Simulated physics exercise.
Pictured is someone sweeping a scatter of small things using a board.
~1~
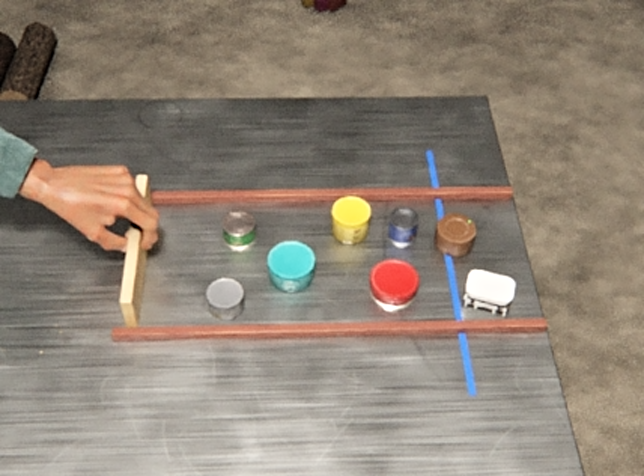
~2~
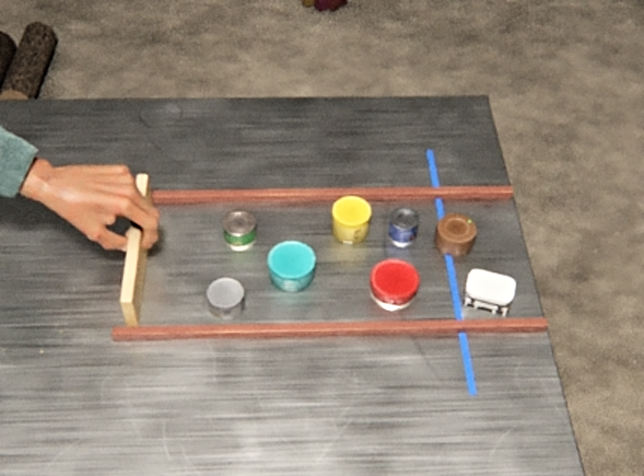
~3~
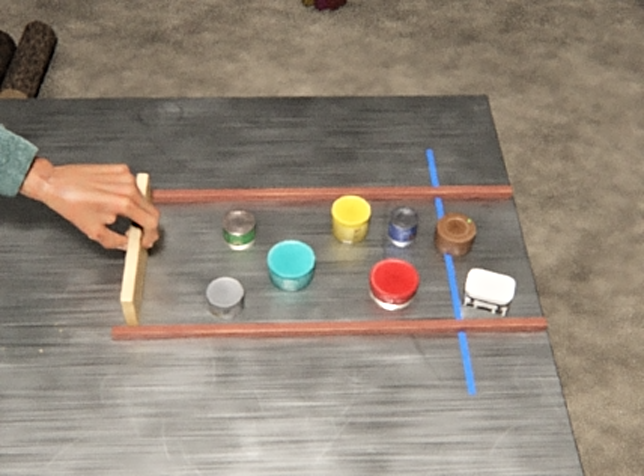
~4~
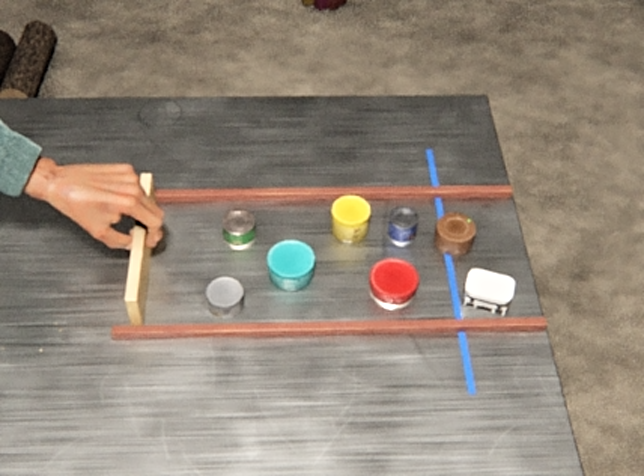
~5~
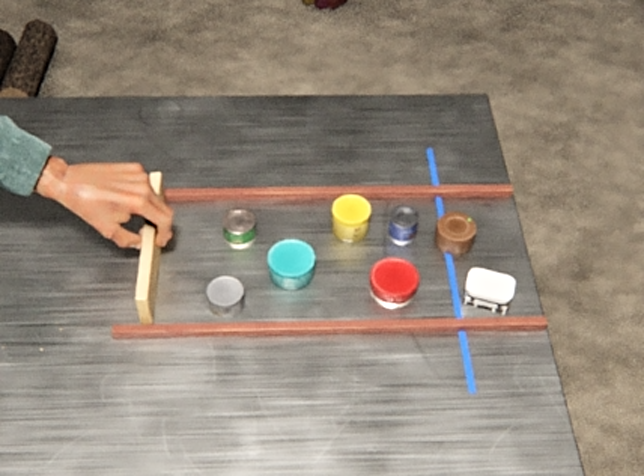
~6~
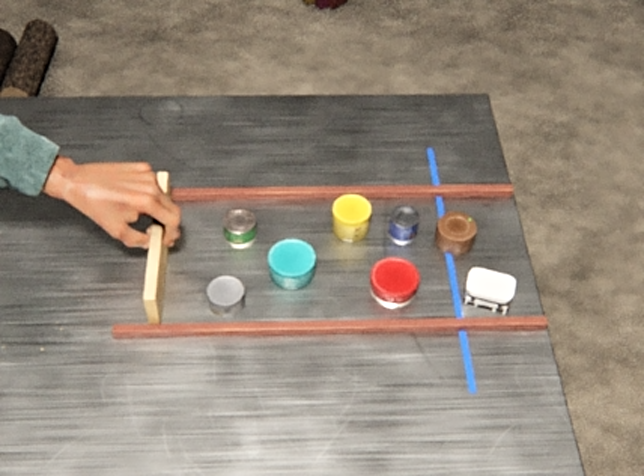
At the start, a hand holds a wooden board upright at the left end of two red rails, with small tubs and pots scattered between them and a blue tape line crossing at right. The board stays nearly still, then the hand slides it slightly rightward, while the containers remain in place.
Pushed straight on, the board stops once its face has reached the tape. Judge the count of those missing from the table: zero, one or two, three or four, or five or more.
The number that tumble down is under three but above nil.
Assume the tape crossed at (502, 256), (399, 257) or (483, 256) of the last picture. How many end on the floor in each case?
Respectively 4, 0 and 3.
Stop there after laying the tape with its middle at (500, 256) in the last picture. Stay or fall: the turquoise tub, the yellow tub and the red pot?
Turquoise tub remains, yellow tub remains, red pot drops.
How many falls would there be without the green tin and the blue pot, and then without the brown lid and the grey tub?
You'd count 1 the first time and 0 the second time.
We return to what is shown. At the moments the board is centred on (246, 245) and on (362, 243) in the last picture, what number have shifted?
Moved so far: 2, then 7.
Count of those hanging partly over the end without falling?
0 overhanging.
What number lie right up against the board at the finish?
Tally at the end: 4.
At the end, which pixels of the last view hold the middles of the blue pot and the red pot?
The blue pot at (489, 215), the red pot at (514, 288).
A little later, none off yet; white case at rest near (489, 291); brown lid at rest near (456, 233); blue pot at rest near (404, 224).
Next, none off yet; white case shifted a little near (508, 291); brown lid shifted a little near (474, 239); blue pot shifted well along near (455, 215).
When it is over, the number that fall off is one or two; down, white case.
